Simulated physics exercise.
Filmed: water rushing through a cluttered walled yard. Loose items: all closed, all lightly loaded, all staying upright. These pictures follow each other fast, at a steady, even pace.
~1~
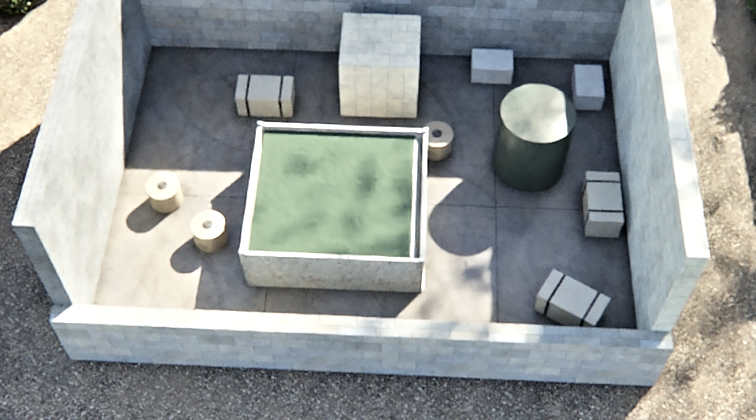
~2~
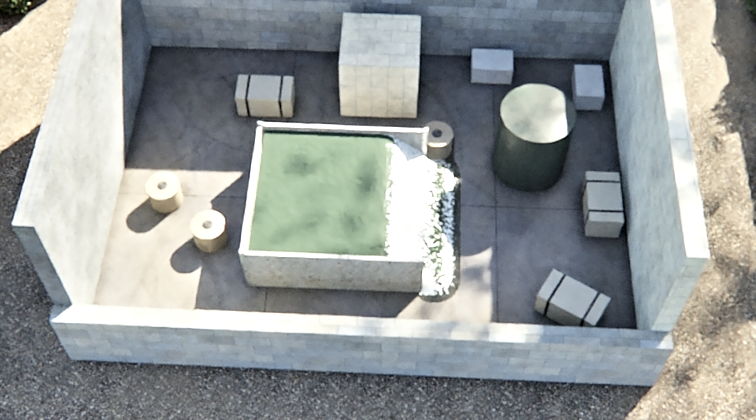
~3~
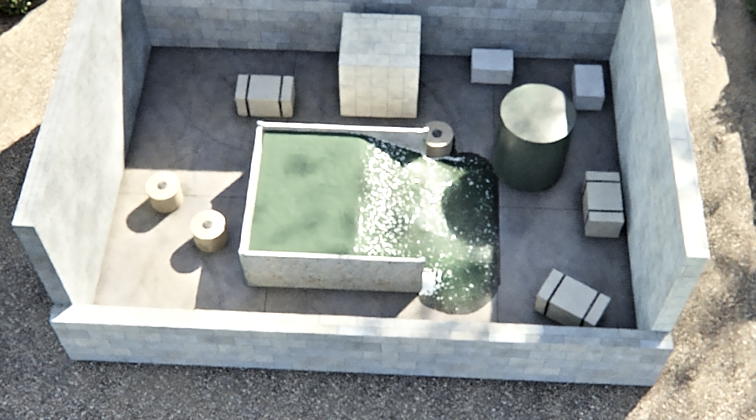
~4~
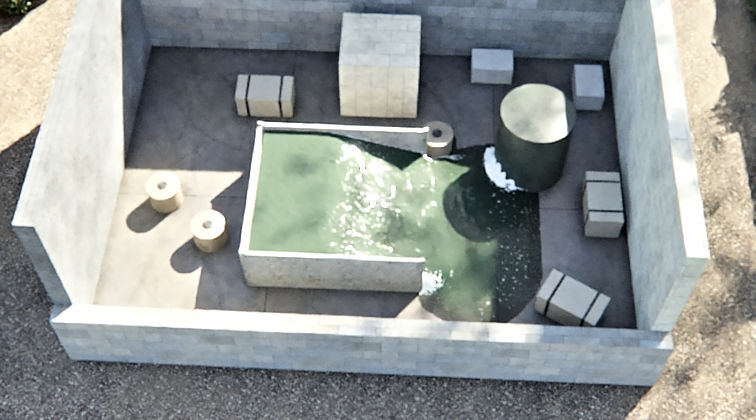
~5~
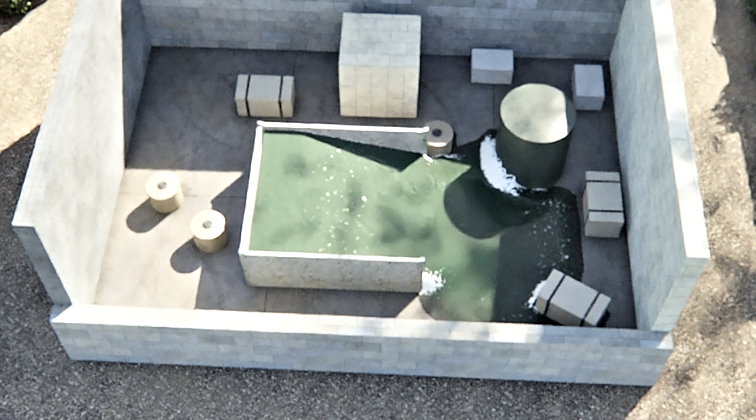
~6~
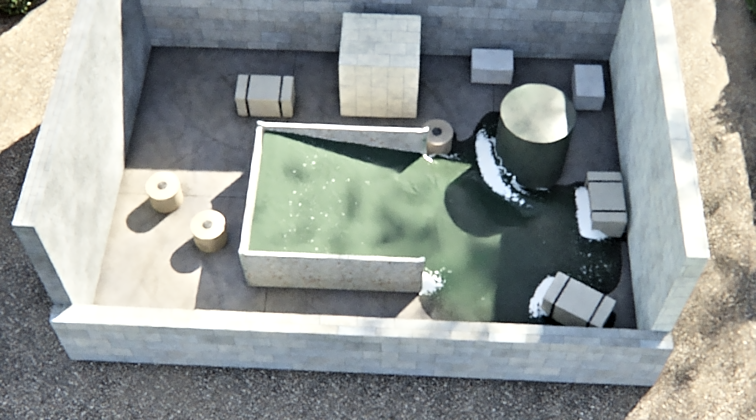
Green water fills a raised pale stone tank in a grey-walled yard, seen from high above by a still camera. Around it sit small round drums at left, a tall block behind, a dark green cylinder at right, and pale boxes, some dark-banded. The tank's right side opens, and water rushes out foaming, spreads rightward around the cylinder, and reaches two banded trunks, nudging the lower one slightly.
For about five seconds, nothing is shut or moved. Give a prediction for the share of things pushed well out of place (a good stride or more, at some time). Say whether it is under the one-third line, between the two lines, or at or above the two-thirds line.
It is a middling share of a third to two thirds.
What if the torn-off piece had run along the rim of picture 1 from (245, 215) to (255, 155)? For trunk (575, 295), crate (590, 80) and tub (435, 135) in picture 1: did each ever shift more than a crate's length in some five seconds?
Results in order: Moved that far / stayed within it / stayed within it.
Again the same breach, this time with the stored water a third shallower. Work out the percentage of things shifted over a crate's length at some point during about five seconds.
Roughly 40 per cent of them.
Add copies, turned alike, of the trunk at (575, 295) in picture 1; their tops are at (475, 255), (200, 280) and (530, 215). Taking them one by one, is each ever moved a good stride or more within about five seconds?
Shoved clear, shoved clear, shoved clear.
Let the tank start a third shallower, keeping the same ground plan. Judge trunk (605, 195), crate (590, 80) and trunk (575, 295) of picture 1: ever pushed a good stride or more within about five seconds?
Respectively, gets that far, gets that far, gets that far.
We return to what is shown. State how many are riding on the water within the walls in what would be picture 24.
You get 4.
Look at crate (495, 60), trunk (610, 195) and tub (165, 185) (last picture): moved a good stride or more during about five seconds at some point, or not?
Goes that far, goes that far, short of that.
A moment on, 0 of 8 are well off their spots; 1 afloat.
Next, 1 of 8 are well off their spots; 3 afloat.
Later, 3 of 8 are well off their spots; 4 afloat.
In the end, 5 of 8 are well off their spots, and 5 have been at some point; 4 afloat.
